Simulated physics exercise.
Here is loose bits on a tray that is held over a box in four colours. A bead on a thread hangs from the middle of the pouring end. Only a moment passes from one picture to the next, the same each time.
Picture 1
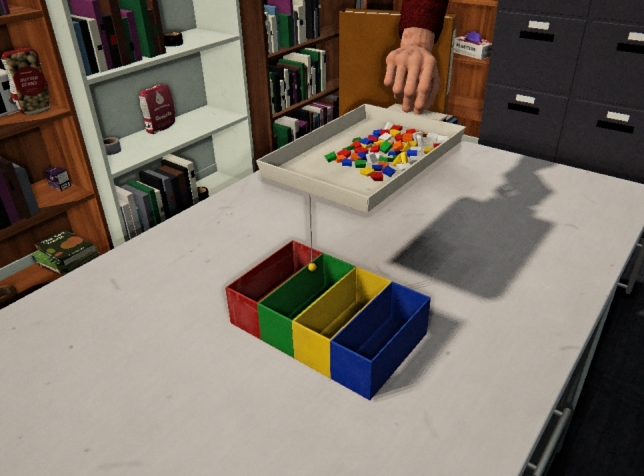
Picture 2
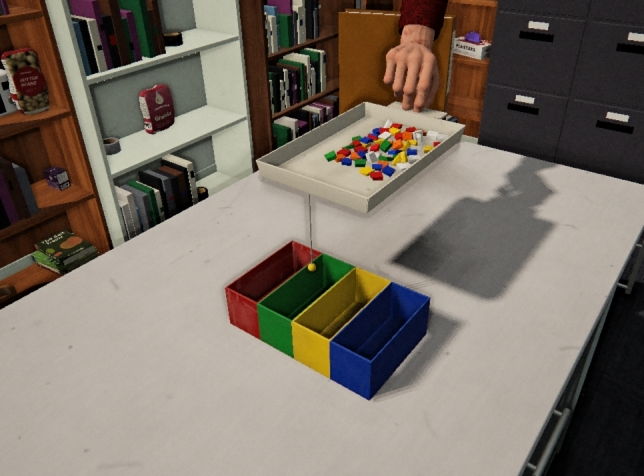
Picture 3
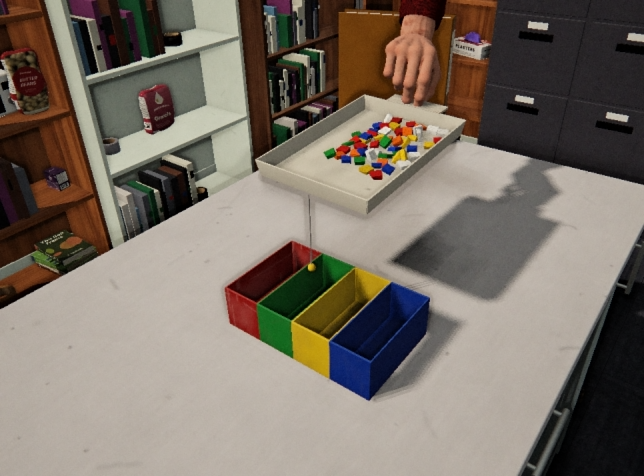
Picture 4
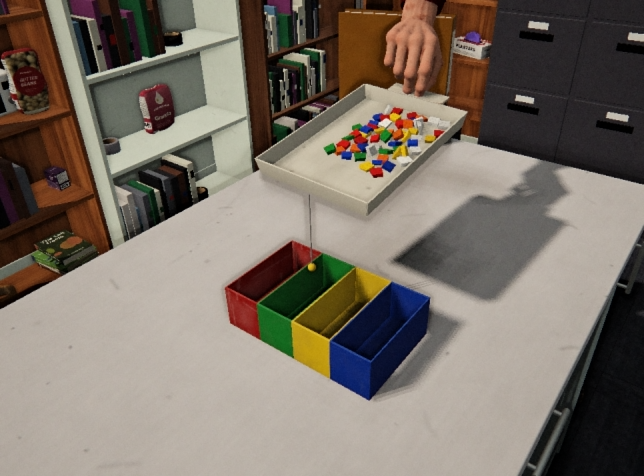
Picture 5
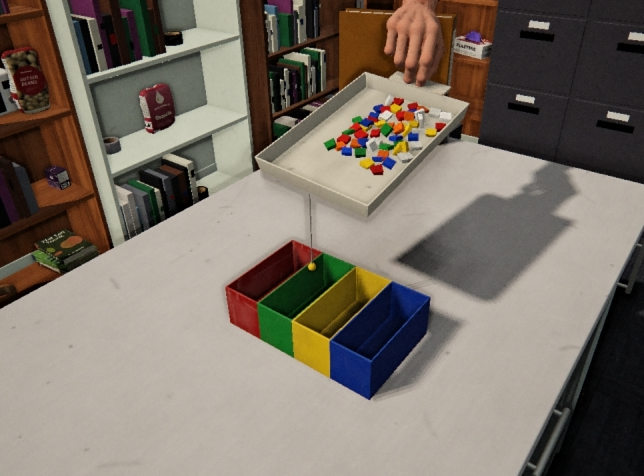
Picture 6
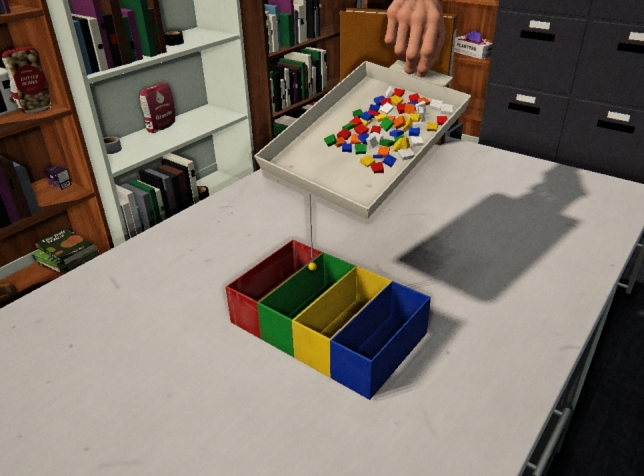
On a pale tabletop, a hand gradually tilting a tray of colourful bits above a box with red, green, yellow and blue compartments.
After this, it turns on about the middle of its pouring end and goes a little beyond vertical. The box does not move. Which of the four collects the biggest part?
The yellow cell gets the most.
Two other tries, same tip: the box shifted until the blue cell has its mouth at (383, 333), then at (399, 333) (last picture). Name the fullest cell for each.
One: The yellow one. Two: The yellow one.
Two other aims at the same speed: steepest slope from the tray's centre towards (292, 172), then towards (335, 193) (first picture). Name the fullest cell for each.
At the first place red, at the second the yellow cell.
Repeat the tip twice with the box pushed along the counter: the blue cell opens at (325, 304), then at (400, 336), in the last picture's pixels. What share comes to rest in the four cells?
About 50 and 100 per cent.
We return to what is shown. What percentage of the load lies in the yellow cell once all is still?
About 60 per cent.
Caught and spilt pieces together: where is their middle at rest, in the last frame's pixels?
Roughly at (345, 341).
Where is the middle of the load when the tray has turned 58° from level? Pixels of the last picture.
Roughly at (359, 178).
Soon, tray tipped steeply; all on the tray.
A while on, tray tipped right over; nearly all on the tray; a stray few in the blue cell; a stray few in the green cell; a stray few falling or outside the box.
Towards the end, tray tipped past a quarter turn; about two thirds in the yellow cell; about a quarter in the blue cell; a small part in the green cell; a stray few falling or outside the box.
Finally, tray tipped past a quarter turn; about two thirds in the yellow cell; about a quarter in the blue cell; a small part in the green cell; none in the red cell; a stray few outside the box.
